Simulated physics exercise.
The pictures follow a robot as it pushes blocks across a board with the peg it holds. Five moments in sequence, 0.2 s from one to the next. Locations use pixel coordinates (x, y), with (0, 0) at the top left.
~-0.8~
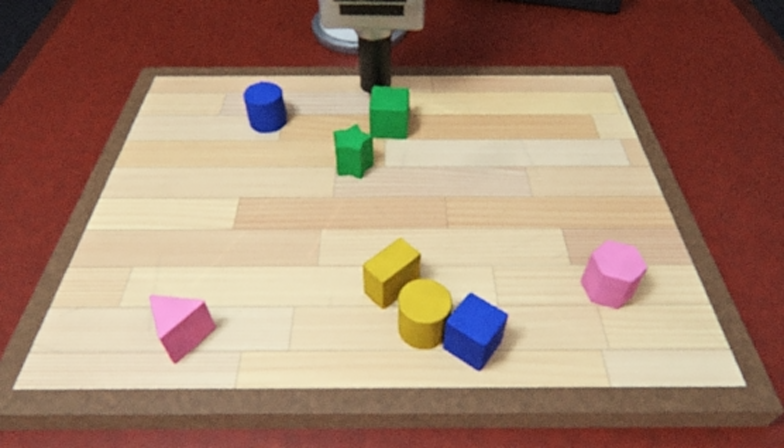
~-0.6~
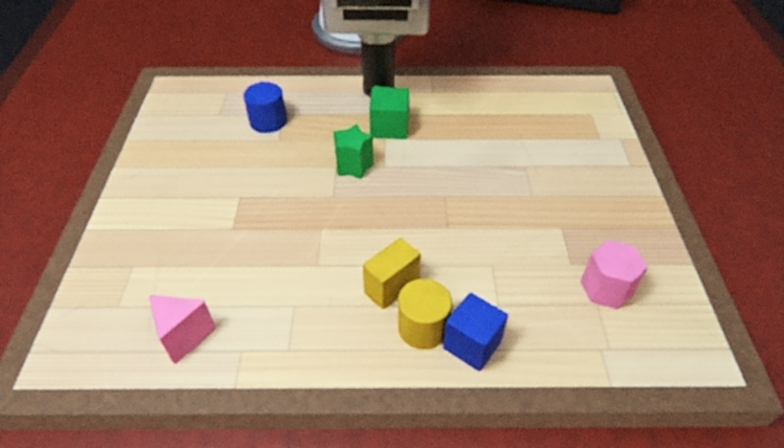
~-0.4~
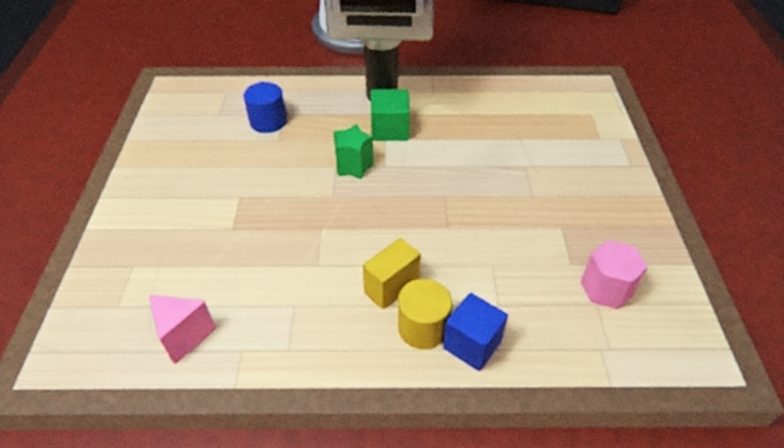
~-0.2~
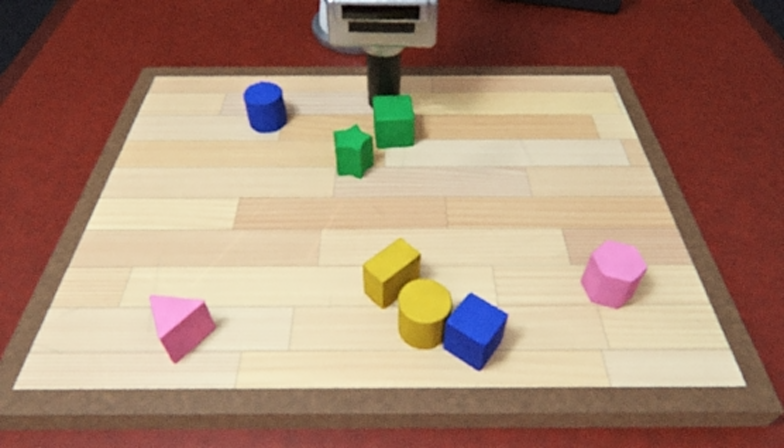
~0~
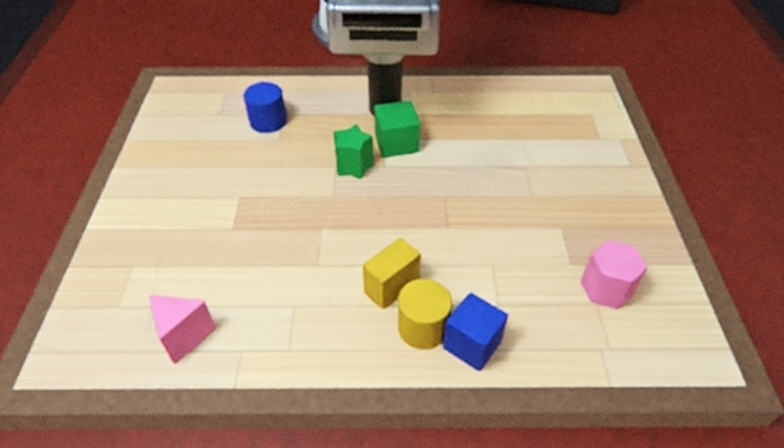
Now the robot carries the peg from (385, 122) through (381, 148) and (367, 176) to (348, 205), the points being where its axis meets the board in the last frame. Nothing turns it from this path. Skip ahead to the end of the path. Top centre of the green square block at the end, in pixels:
Around (411, 144).
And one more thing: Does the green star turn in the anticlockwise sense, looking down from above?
No - that is not the case.
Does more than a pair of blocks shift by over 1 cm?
No.
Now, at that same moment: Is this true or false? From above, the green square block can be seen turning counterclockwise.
That is true.
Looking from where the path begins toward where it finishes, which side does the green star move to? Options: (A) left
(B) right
The one that fits is B, right.
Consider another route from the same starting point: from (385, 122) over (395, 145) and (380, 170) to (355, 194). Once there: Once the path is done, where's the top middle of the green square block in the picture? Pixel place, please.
The middle of the upper face of the green square block will lie at about (416, 151) in the picture.
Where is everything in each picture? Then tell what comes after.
The first frame shows tip of the peg at (376, 85), middles of tops, green star at (351, 137), green square block at (390, 98).
The second frame shows peg at (379, 90), nothing pushed.
The third frame shows peg at (382, 96), green square block at (390, 100).
The fourth frame shows peg at (384, 102), green square block at (393, 107).
The fifth frame shows peg at (385, 110), green star at (351, 137), green square block at (397, 114).
What follows on the original path. One third of the way, peg at (380, 136); green square block at (406, 137), turned 40° anticlockwise.
Two thirds of the way, peg at (366, 164); green star at (331, 150), turned 35° clockwise; green square block at (411, 144), turned 55° anticlockwise.
At the end, peg at (347, 192); green star at (321, 155), turned 75° clockwise; green square block at (411, 144), turned 55° anticlockwise.
